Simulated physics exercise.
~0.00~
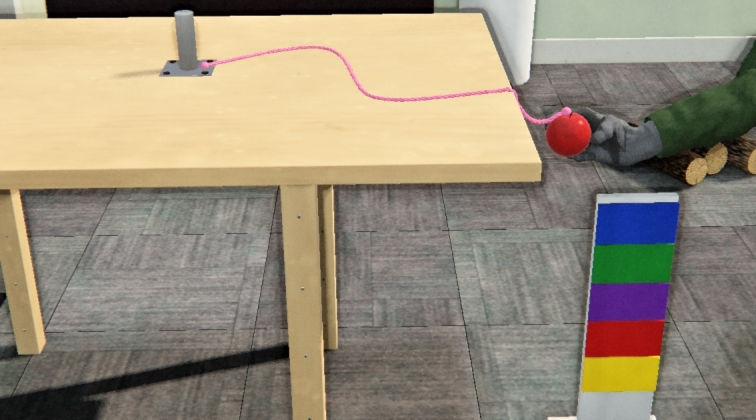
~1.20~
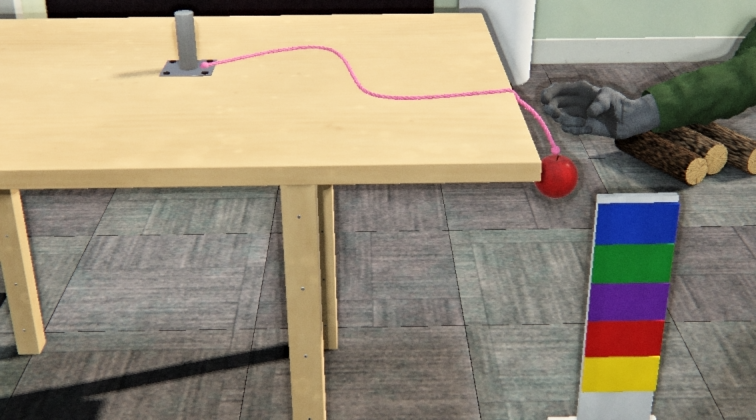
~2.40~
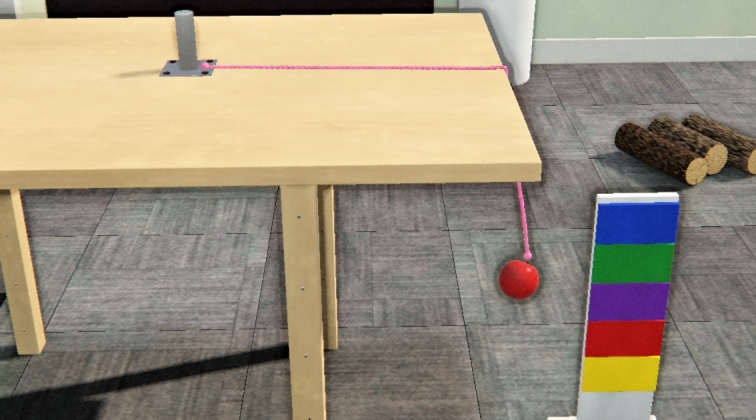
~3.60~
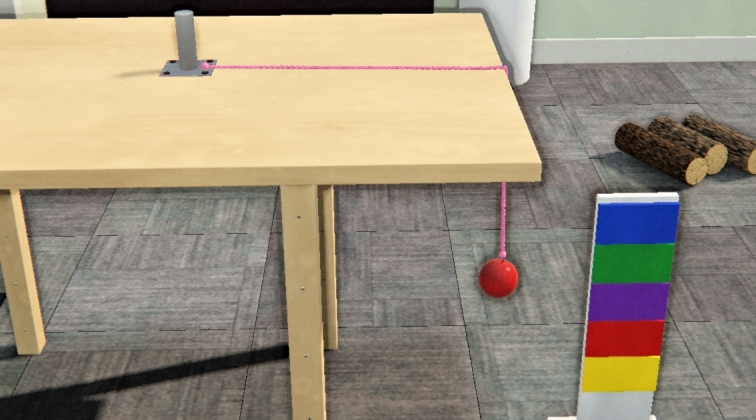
At a wooden desk, gloved hand releasing red apple tied by pink shoelace to post, apple dropping, swinging left, hanging level with purple.
